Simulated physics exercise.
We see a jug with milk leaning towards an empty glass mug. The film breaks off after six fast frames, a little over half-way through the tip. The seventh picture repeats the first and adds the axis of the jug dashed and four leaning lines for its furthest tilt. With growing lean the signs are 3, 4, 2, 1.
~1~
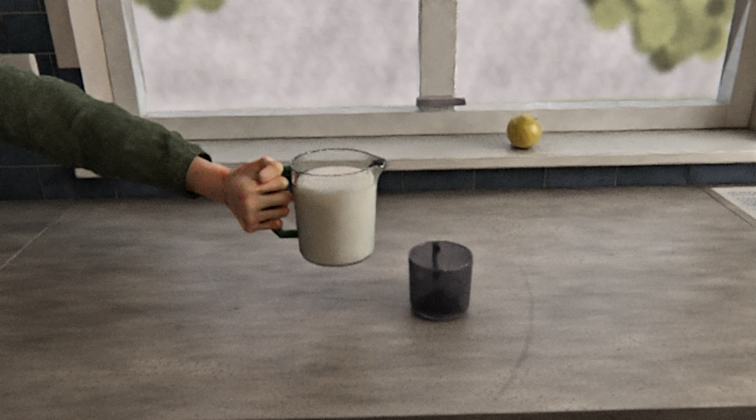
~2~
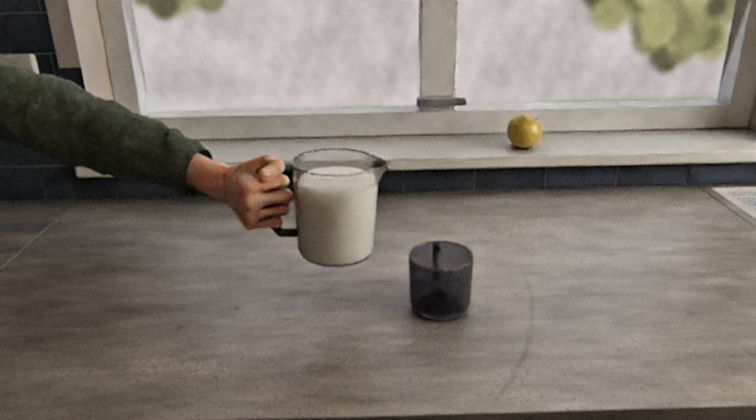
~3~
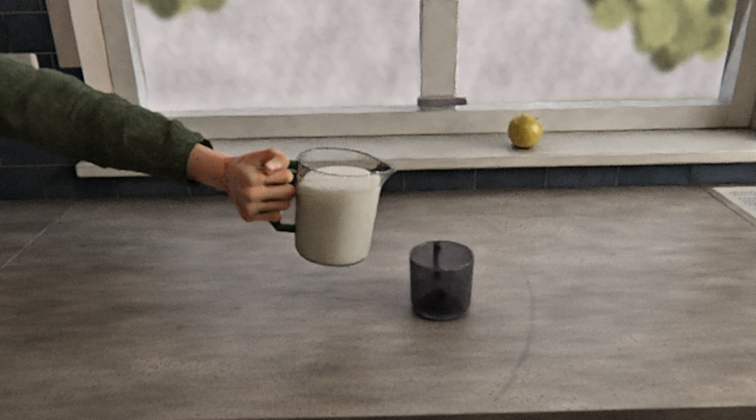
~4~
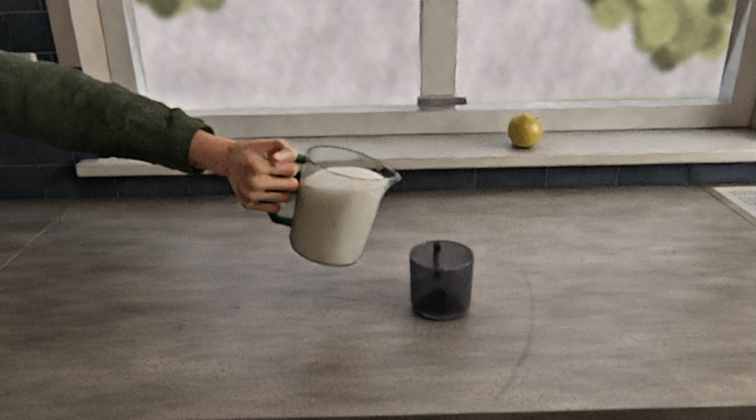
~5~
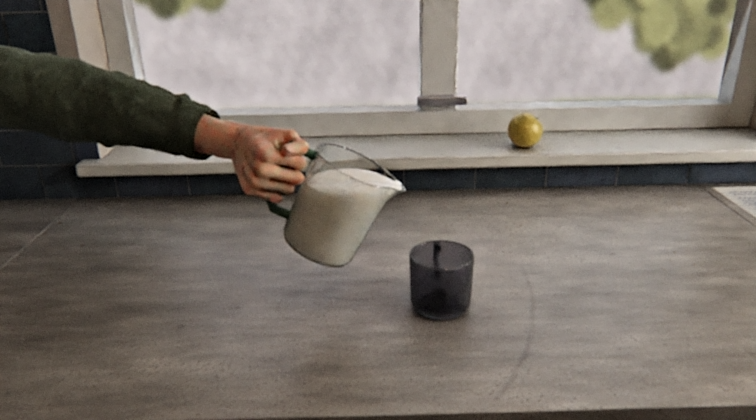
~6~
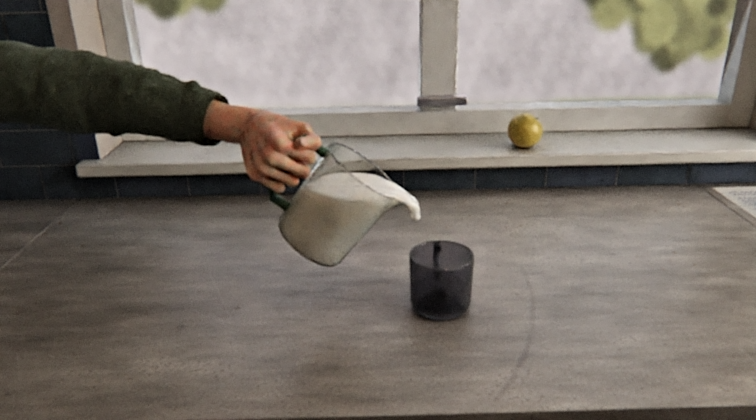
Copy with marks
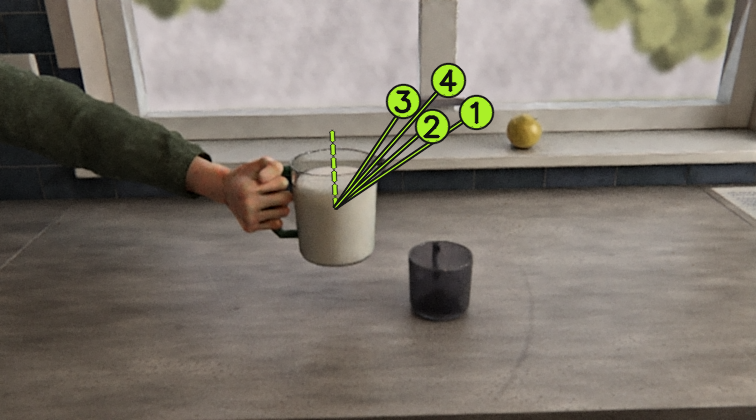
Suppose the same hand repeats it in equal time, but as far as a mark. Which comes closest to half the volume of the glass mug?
2.
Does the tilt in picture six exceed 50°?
No.
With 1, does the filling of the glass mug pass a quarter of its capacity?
Yes, it does.
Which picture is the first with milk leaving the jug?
Picture 6.
On the marked copy, 1 at (462, 121); 2 at (417, 135); 3 at (396, 117); 4 at (436, 93).
For tilt 1, the glass mug ends with about 72 % of what it can hold.
For tilt 2, the glass mug ends with about 50 % of what it can hold.
For tilt 3, the glass mug ends with about 18 % of what it can hold.
For tilt 4, the glass mug ends with about 33 % of what it can hold.
